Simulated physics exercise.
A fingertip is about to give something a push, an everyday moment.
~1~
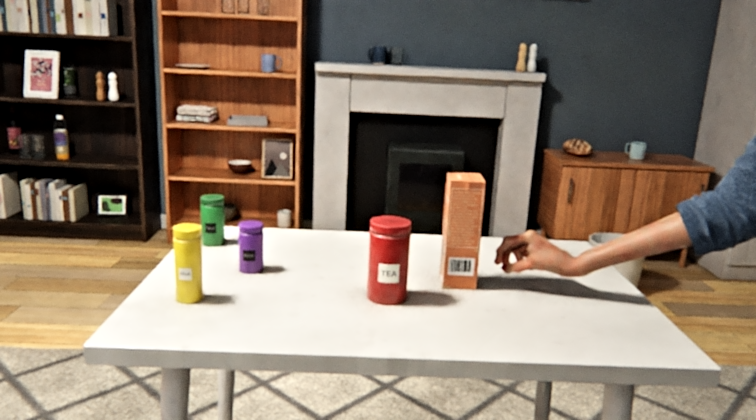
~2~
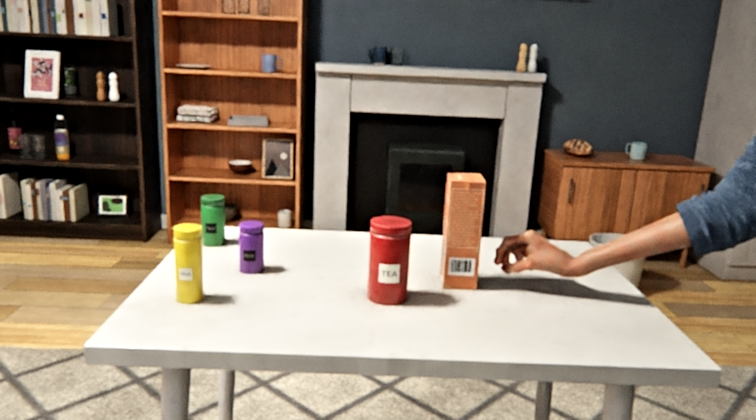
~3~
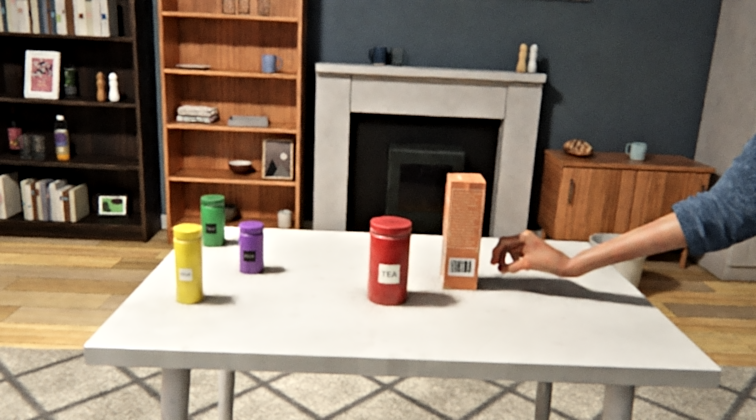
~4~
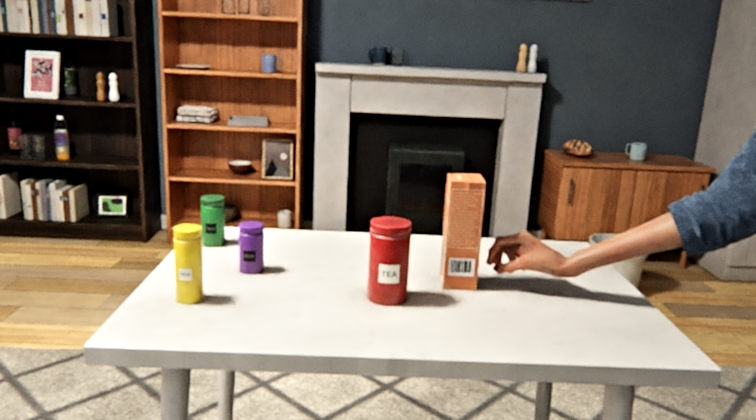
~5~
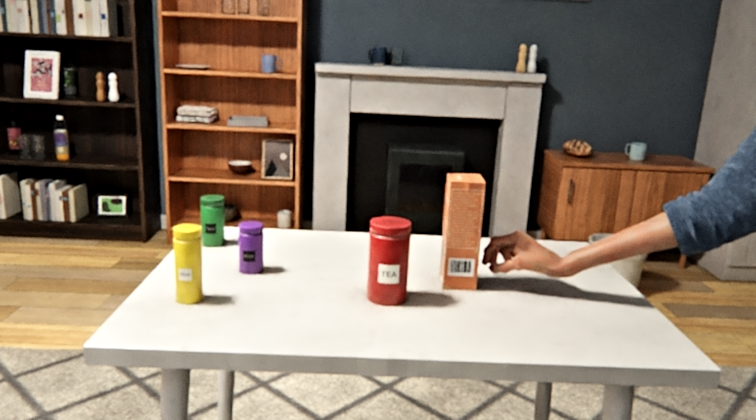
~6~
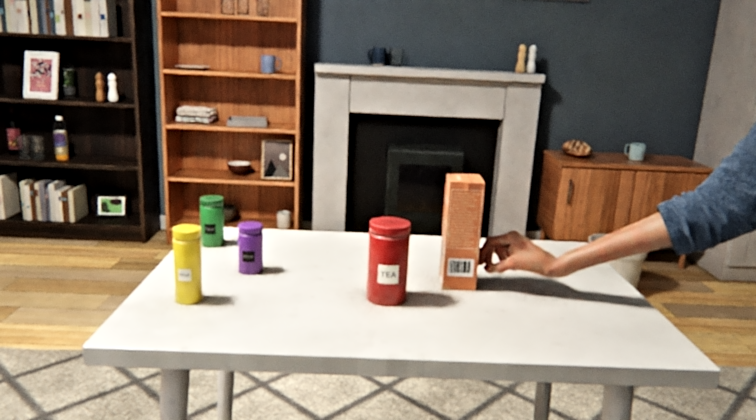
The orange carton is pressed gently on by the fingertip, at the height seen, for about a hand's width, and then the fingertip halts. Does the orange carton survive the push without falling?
Most likely it stays erect.
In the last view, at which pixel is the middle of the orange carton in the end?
At about (400, 229).
Then, 0.60 s past the last view, orange carton displaced a little near (439, 231).
Then, 1.10 s past the last view, orange carton displaced about its own width near (416, 230).
Finally, moved from the start, orange carton. Final places as the last picture's camera would see them, orange carton near (400, 229).
